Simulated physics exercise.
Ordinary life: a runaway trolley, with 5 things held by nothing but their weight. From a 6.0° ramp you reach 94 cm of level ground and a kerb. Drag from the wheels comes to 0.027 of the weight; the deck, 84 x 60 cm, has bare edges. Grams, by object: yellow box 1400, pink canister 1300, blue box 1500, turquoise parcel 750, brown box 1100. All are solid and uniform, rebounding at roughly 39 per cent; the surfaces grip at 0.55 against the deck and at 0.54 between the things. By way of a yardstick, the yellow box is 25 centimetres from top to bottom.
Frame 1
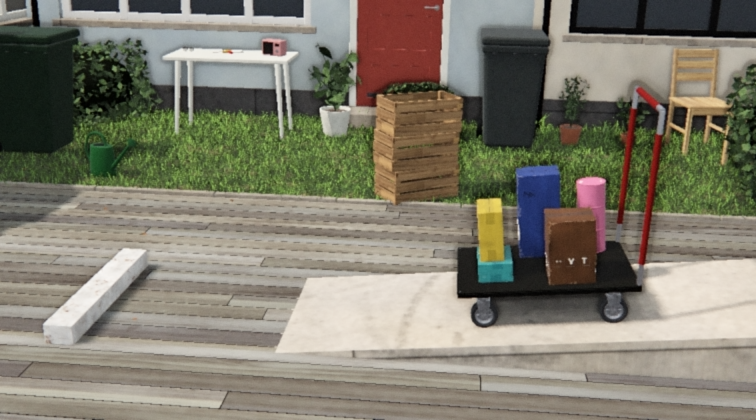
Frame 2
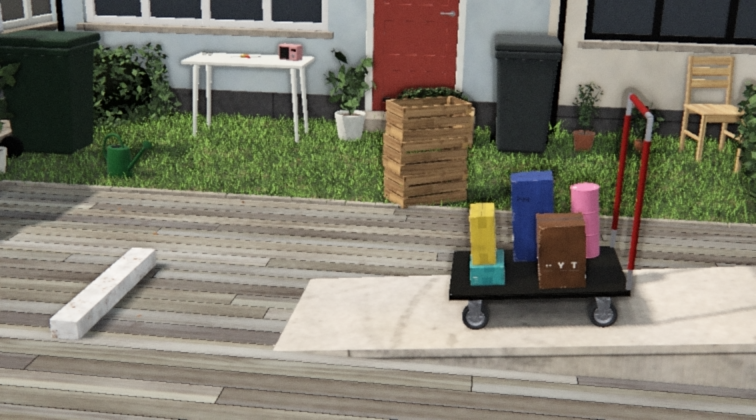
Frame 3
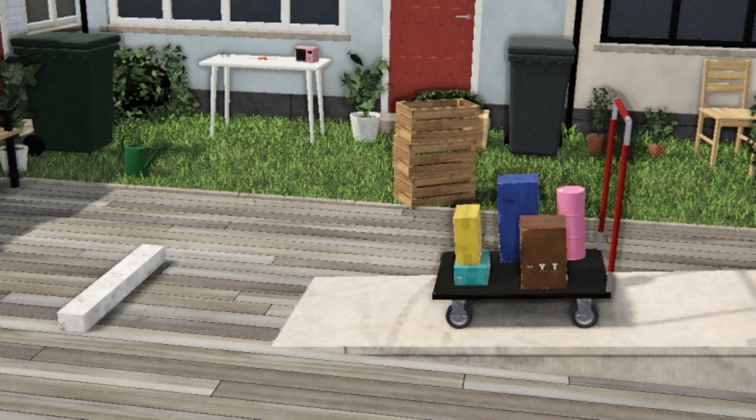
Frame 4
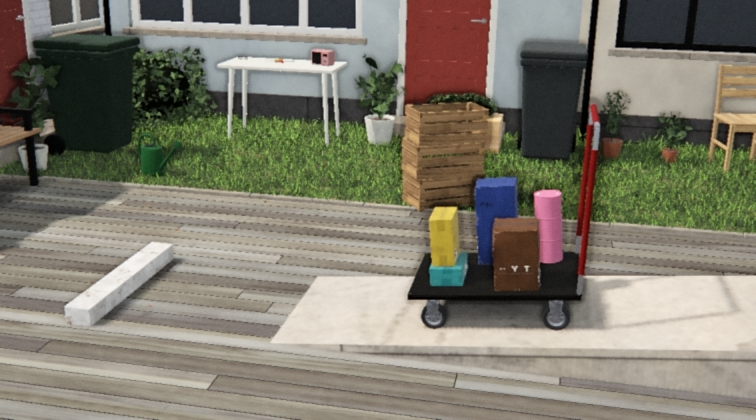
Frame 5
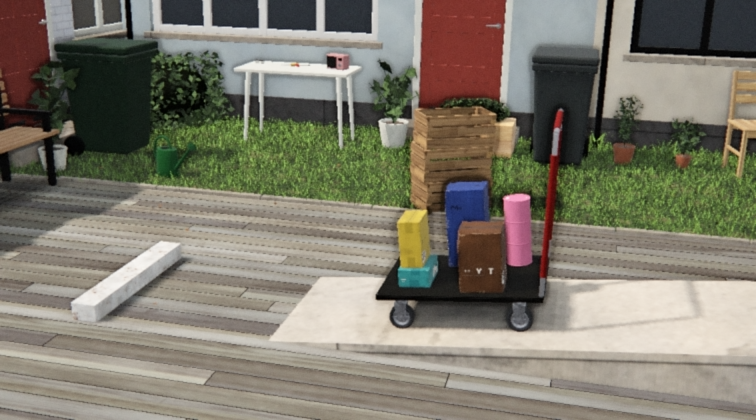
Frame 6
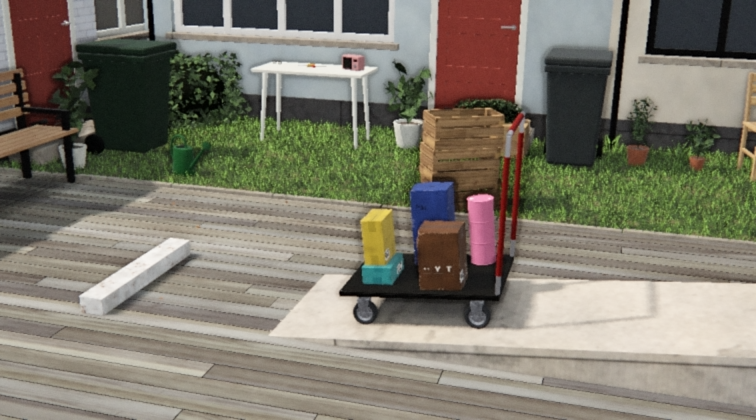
Loaded black trolley with a red handle rolling left down a pale ramp toward a white kerb on a wooden deck.
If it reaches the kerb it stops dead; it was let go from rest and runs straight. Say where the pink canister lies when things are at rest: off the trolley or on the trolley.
At rest it lies on the trolley.
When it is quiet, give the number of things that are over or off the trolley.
That makes 3.
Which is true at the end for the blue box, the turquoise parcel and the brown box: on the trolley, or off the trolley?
Once it all settles, the blue box leaves its surface, the turquoise parcel stays on its surface and the brown box stays on its surface.
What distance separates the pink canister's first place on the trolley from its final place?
I'd put it at about 36 centimetres.
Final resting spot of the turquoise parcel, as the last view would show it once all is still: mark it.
Around (150, 249).
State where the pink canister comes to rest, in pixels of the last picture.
It stops at about (205, 235).
Then, 1.20 s past the last view, trolley at the kerb; pink canister tipped 4° against what carries it near (249, 222); yellow box shifted 5 cm; blue box shifted 5 cm.
Then, 1.70 s past the last view, trolley at the kerb; yellow box now off the trolley; pink canister tipped 48° against what carries it near (224, 221); blue box tipped 48° against what carries it.
Then, 2.20 s past the last view, trolley at the kerb; blue box now off the trolley; pink canister on its side near (206, 234); brown box shifted 12 cm.
Finally, off the trolley, yellow box and blue box; on their side or leaning hard on the trolley, pink canister; not toppled but over 10 cm from the start, brown box; turquoise parcel still in place (within 10 cm). Final places as that camera would see them, pink canister near (205, 235).
